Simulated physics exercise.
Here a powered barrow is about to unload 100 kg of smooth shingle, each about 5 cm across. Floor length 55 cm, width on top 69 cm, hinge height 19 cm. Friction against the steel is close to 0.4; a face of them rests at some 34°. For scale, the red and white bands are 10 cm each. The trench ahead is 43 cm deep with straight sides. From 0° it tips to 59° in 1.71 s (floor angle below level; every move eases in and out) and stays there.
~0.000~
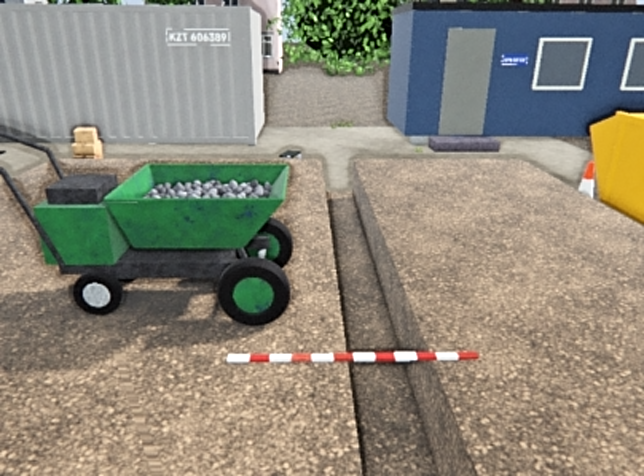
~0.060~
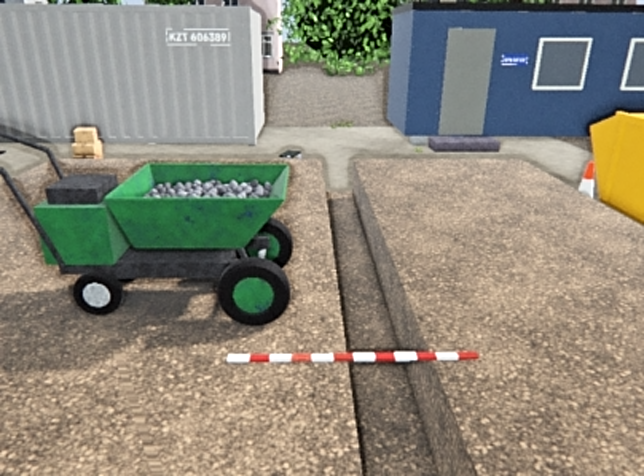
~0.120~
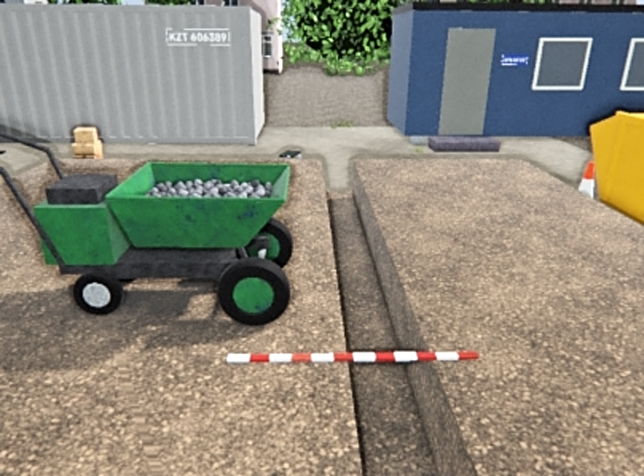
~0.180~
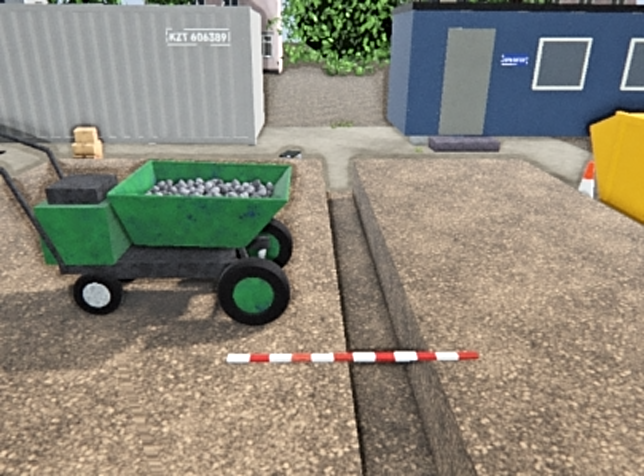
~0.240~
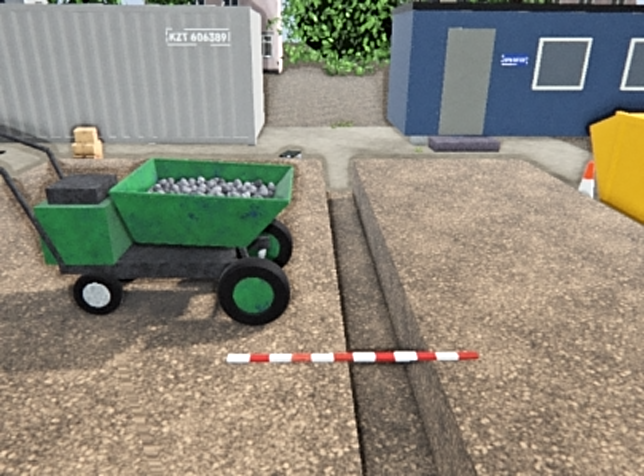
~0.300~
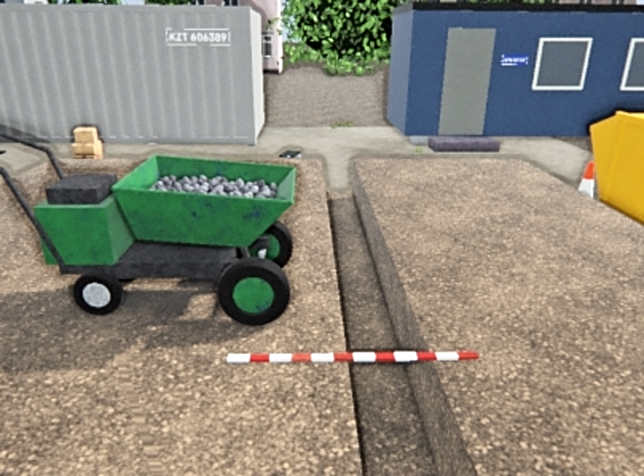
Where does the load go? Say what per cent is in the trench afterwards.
Roughly 89 per cent ends in the trench.
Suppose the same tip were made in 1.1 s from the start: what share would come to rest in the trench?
Then about 80 per cent.
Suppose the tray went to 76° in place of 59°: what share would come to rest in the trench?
Then about 95 per cent.
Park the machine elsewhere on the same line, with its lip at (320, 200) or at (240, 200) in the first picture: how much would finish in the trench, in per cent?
Near 55 per cent from the first place, 75 from the second.
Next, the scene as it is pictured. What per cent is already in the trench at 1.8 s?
Some 30 per cent.
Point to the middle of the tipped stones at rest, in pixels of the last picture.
Their middle is at about (372, 346).
After 1.3 s the floor is at 50°; 100 % in the tray; the foremost stones are at (339, 233).
After 1.8 s the floor is at 59°; 69 % in the tray, 30 % in the trench; the foremost stones are at (405, 321).
After 2.2 s the floor is at 59°; 44 % in the tray, 55 % in the trench, 1 % past the trench; the foremost stones are at (439, 285).
After 4.1 s the floor is at 59°; 10 % in the tray, 89 % in the trench, 1 % past the trench; the foremost stones are at (464, 285).
